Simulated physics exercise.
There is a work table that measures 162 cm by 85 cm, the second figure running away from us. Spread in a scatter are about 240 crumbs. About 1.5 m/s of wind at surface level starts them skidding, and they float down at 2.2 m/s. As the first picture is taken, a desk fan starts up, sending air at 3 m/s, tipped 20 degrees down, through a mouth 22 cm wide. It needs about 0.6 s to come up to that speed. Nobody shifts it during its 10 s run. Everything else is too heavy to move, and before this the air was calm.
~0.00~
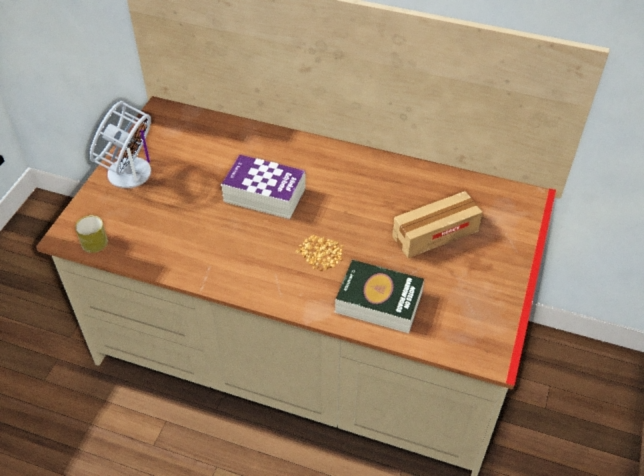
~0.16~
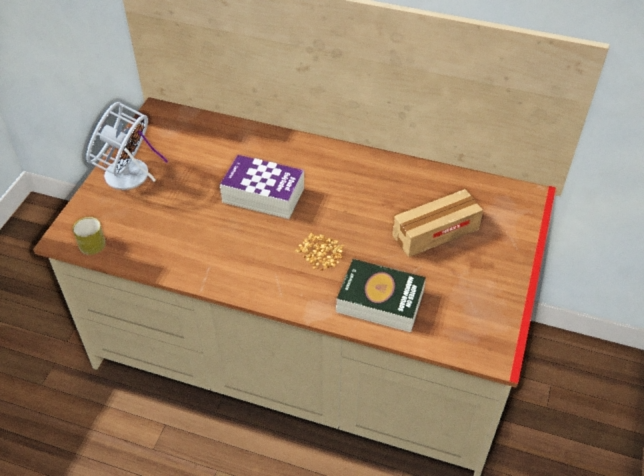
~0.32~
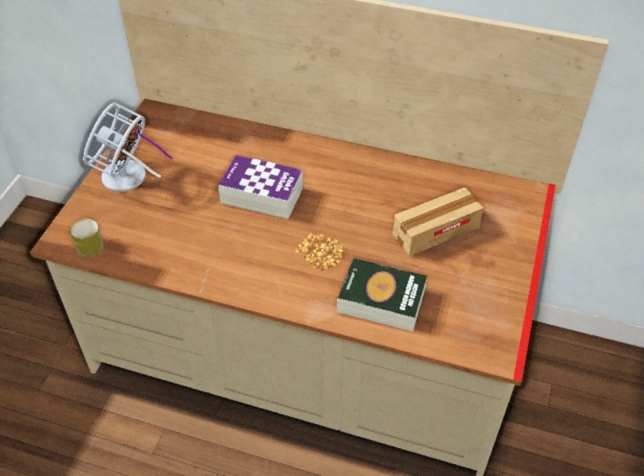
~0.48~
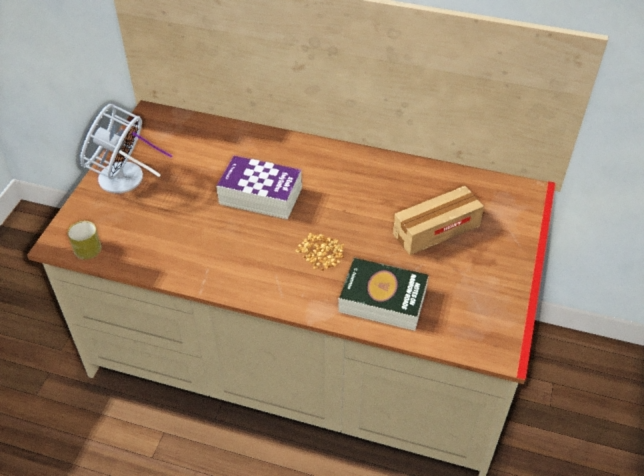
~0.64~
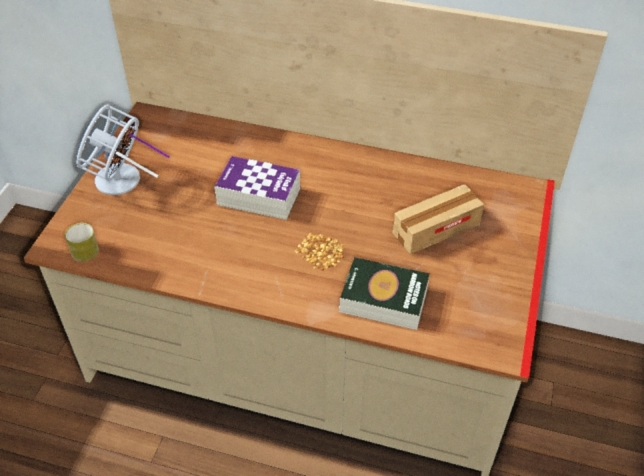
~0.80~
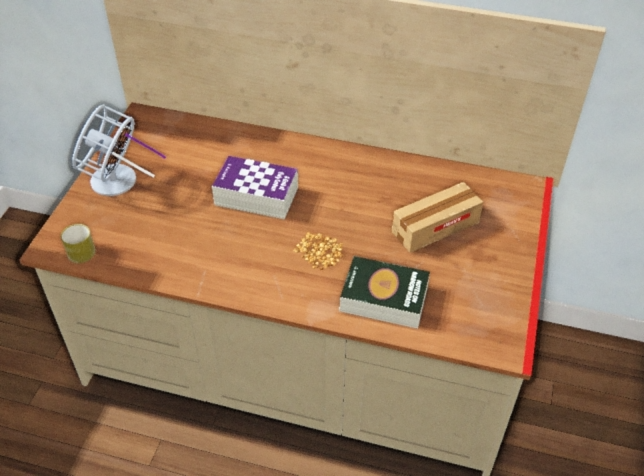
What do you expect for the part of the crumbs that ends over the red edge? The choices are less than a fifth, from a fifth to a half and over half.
I'd say most of them end up on the far side of the red edge.
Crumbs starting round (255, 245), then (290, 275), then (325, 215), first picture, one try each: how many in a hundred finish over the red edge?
First try near 10 %, second near 0 %, third near 1 %.
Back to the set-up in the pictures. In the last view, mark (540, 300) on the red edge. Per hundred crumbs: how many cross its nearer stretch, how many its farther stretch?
Roughly 40 per cent nearer, roughly 30 per cent farther.
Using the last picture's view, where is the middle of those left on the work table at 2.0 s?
Roughly pixel (458, 281).
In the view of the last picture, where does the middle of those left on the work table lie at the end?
I'd put it close to (360, 269) in the last view.
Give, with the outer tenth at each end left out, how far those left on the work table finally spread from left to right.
40 cm, give or take.
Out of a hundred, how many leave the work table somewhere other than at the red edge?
That works out to near 5 per cent.
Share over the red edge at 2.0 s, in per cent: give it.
About 5 %.
After 2.0 s the count stands so, 5 % are over the red edge; the middle of those still in play is near (466, 286).
After 3.2 s the count stands so, 64 % are over the red edge; the middle of those still in play is near (361, 268).
After 5.5 s the count stands so, 71 % are over the red edge; the middle of those still in play is near (354, 272).
After 10.0 s, at the end, 72 % are over the red edge; the middle of those still in play is near (360, 269).
